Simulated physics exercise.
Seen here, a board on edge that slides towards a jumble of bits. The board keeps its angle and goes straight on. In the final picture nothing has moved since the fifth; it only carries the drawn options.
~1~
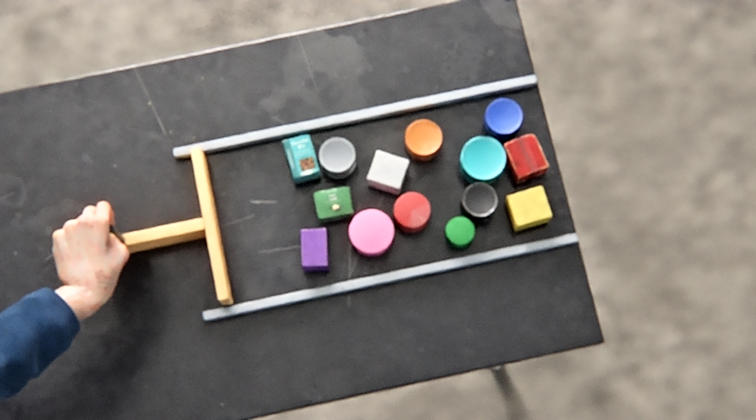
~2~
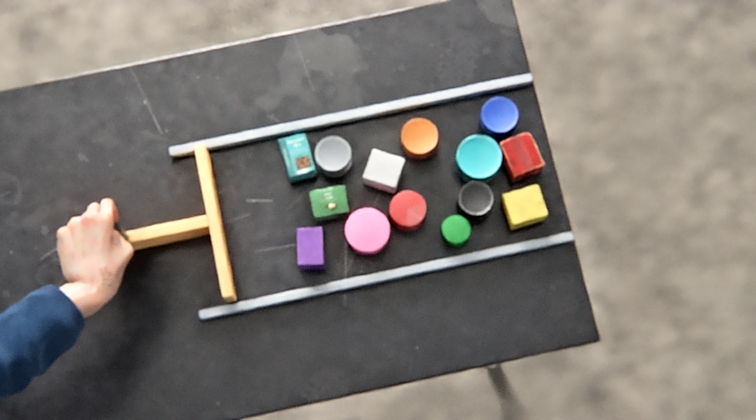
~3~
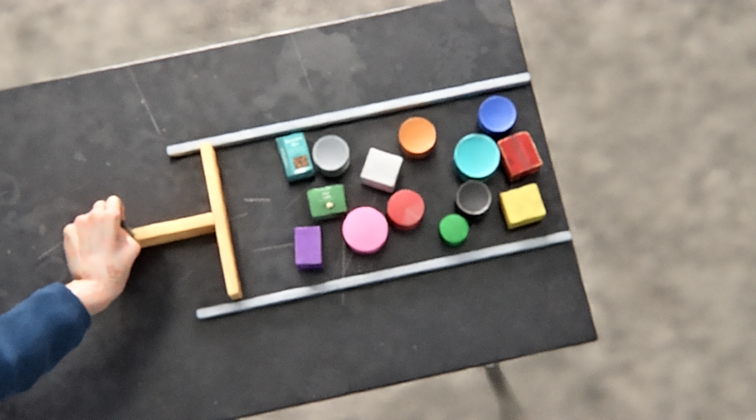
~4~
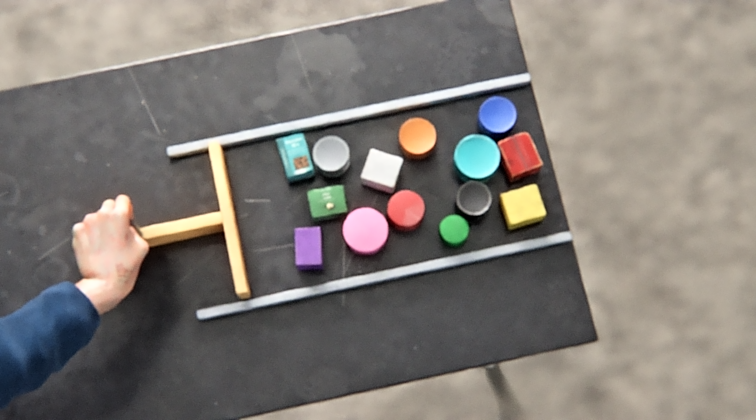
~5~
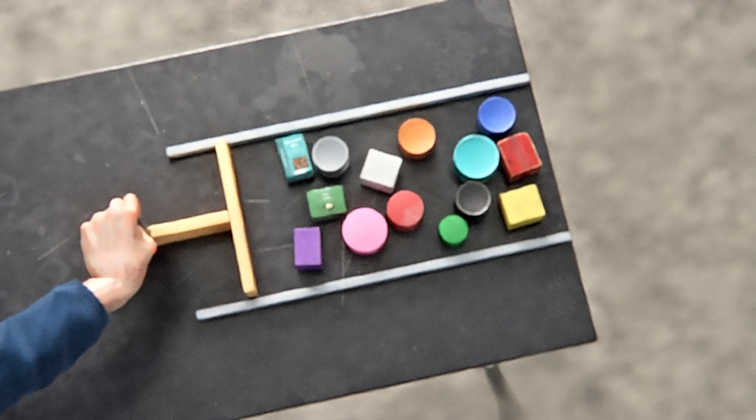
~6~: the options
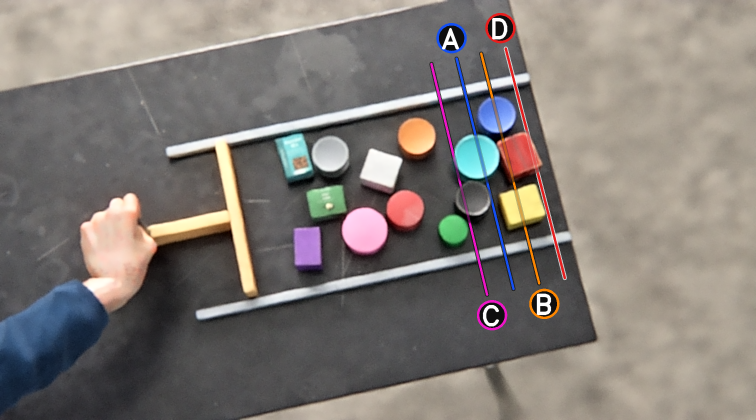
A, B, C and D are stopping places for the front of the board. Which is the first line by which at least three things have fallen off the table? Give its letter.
C is the first line that does it.
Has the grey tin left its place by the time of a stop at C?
Yes.
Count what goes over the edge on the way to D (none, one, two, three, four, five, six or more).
In all, six or more.
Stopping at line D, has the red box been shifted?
Yes.
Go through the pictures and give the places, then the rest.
In the first picture, turquoise jar (483, 162); red tin (412, 213); pink pot (372, 233).
In the second picture, board (213, 219); grey tin (334, 157).
In the third picture, board (219, 217); orange jar (417, 139).
In the fourth picture, board (227, 216); purple block (309, 249).
In the fifth picture, board (235, 215); blue tub (496, 118); turquoise packet (295, 158); green pot (453, 232).
On the copy, A at (484, 171); B at (510, 166); C at (459, 177); D at (535, 161).
On C. First, board (315, 198); turquoise packet (325, 152); grey tin (358, 151).
Then, board (395, 181); red box (524, 157); yellow block (527, 208).
Finally, board (456, 168); yellow block over the edge; red box over the edge; three fallen.
By contrast, A drops seven, but is farther than needed; B drops eleven, but is farther than needed; D drops twelve, but is farther than needed.
